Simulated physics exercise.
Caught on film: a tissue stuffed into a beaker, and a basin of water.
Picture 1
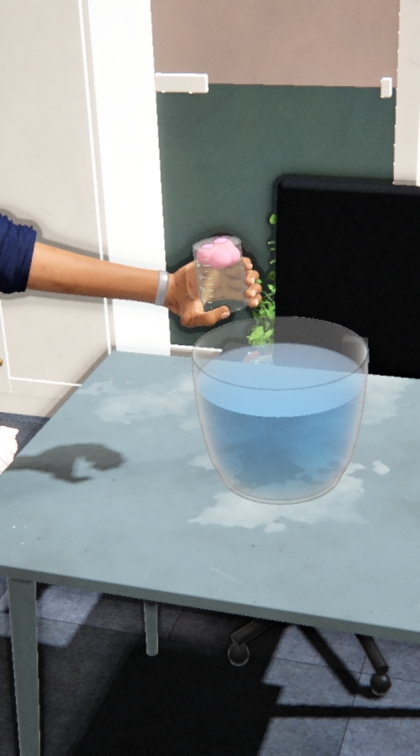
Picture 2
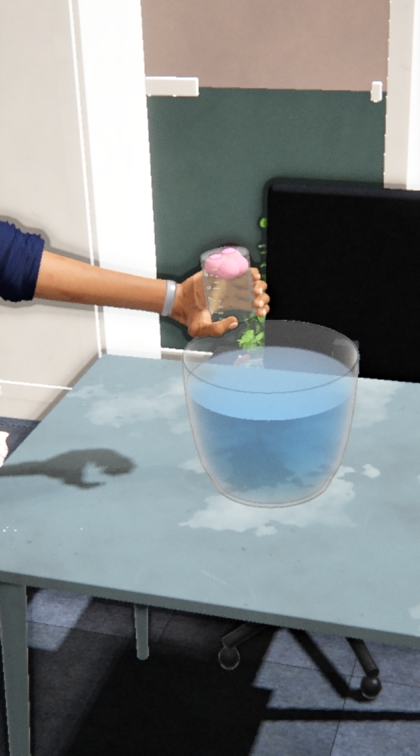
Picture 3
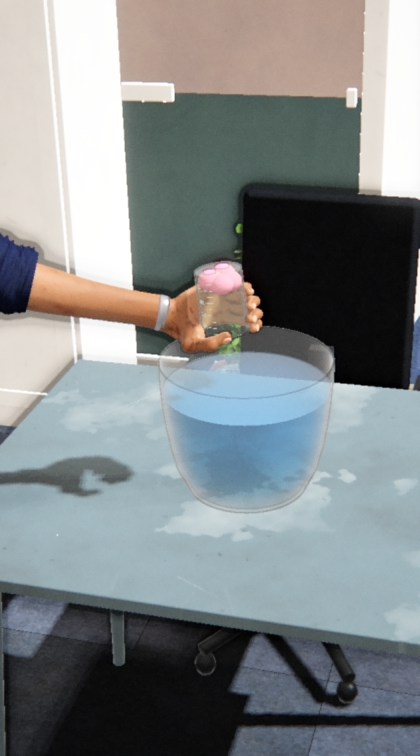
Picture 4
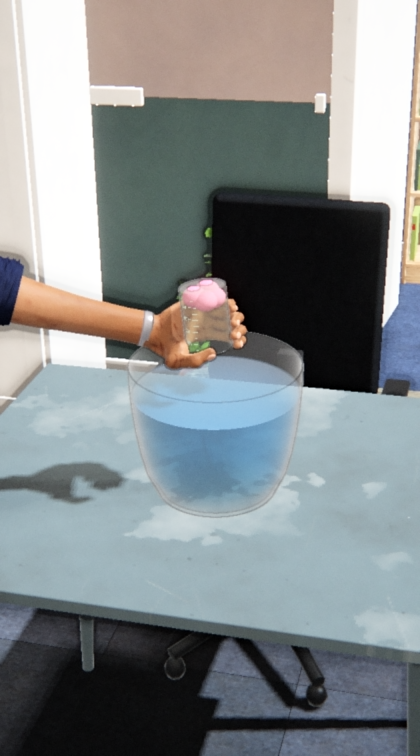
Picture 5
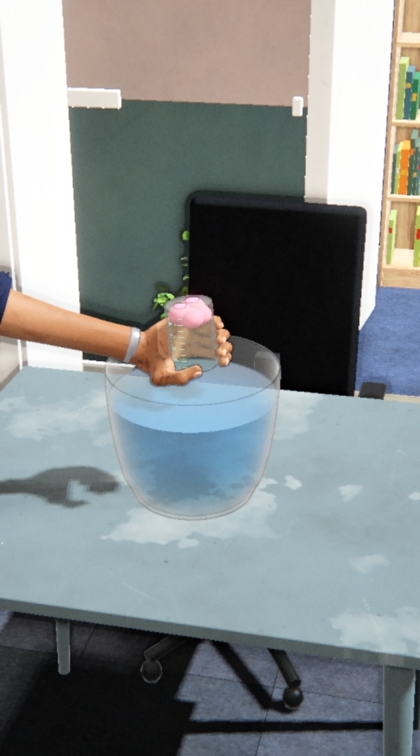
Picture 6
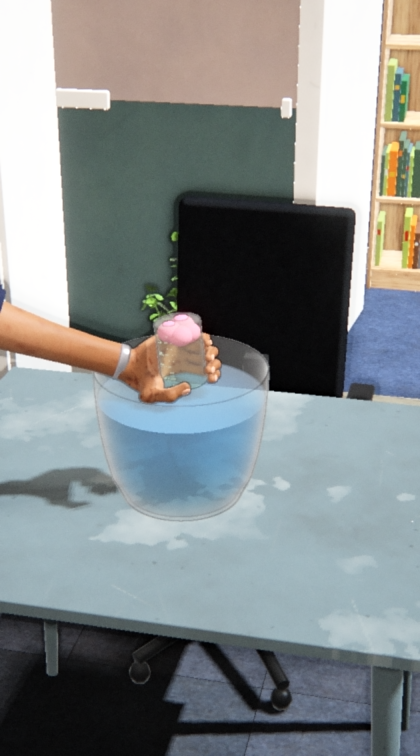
At a worn table in an office-like room, a hand held an upside-down clear beaker with pink tissue stuffed inside, then lowered it steadily toward the blue water in a large clear basin.
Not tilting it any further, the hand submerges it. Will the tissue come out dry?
Under the surface the tissue keeps dry.
Next, the beaker enters the water.
After that, air is trapped inside and holds the level down.
Finally, the beaker is under, still full of air, and the tissue is dry.
